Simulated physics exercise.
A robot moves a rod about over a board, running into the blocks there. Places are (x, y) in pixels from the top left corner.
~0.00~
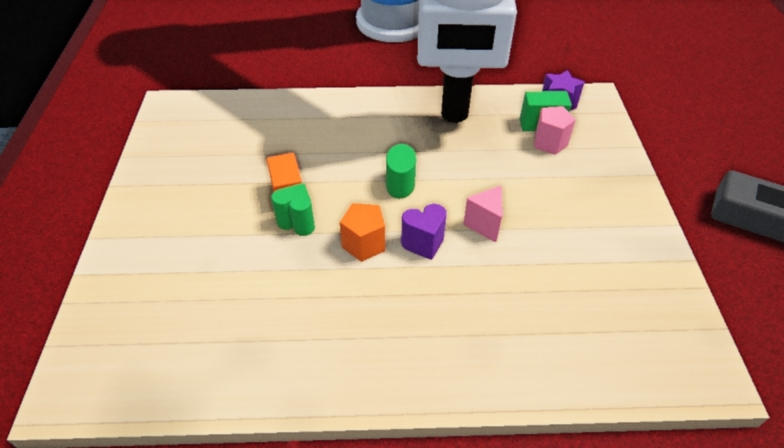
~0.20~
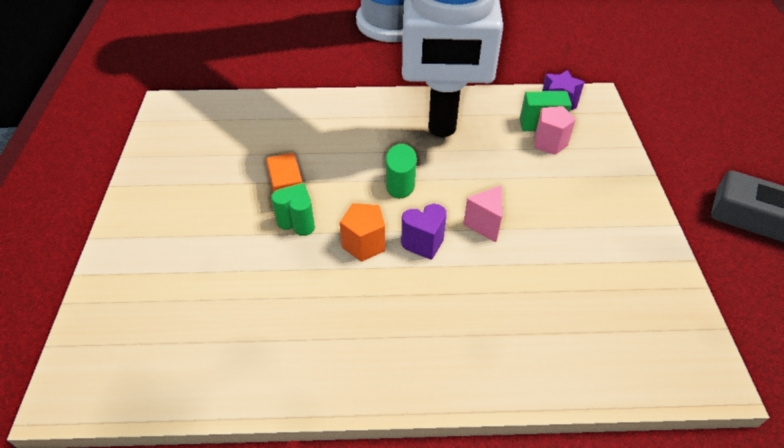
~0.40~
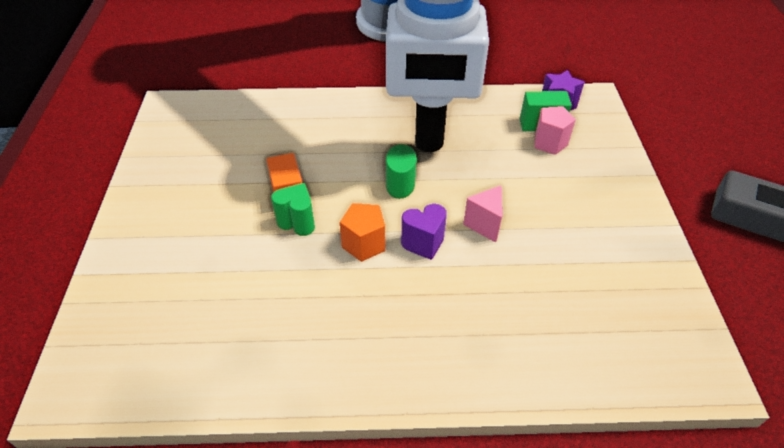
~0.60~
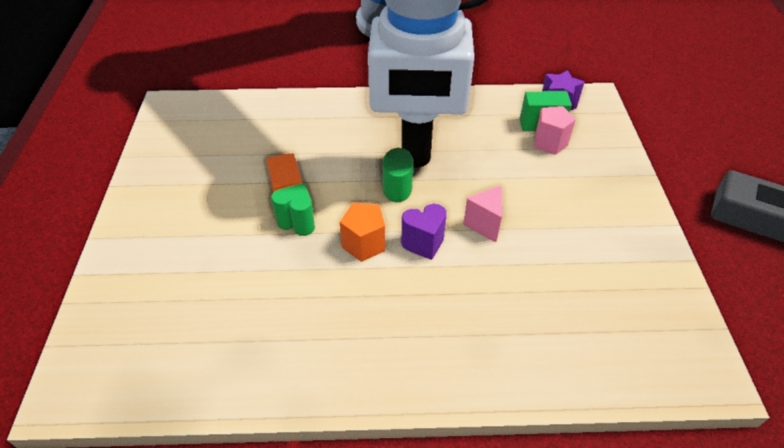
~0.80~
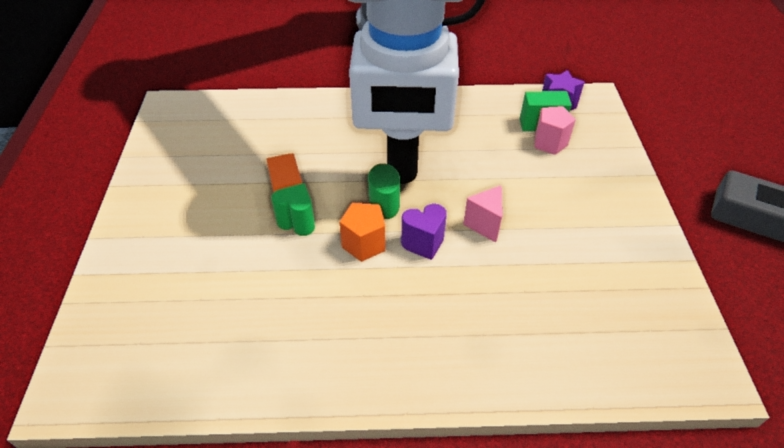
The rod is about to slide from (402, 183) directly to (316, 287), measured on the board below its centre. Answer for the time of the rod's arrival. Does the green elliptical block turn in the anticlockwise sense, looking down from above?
Going by the path, yes.
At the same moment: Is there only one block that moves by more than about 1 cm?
No
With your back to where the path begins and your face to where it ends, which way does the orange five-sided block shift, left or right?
Towards the left-hand side.
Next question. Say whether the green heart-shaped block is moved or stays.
That one stays where it is.
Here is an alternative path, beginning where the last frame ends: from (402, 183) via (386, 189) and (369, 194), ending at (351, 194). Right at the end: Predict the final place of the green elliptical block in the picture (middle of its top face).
The answer is (365, 191).
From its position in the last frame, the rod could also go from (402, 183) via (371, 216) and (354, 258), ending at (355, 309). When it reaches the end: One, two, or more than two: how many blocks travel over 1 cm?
The number of blocks that move over 1 cm is two.
On the path given first. One third of the way, rod at (375, 206); orange five-sided block at (356, 239); green elliptical block at (356, 209), turned 40° anticlockwise.
Two thirds of the way, rod at (347, 240); orange five-sided block at (343, 279), turned 25° anticlockwise; green elliptical block at (328, 248), turned 55° anticlockwise.
At the end, rod at (315, 278); green heart-shaped block in place; orange five-sided block at (342, 309), turned 70° anticlockwise; green elliptical block at (302, 292), turned 95° anticlockwise; purple heart-shaped block in place.
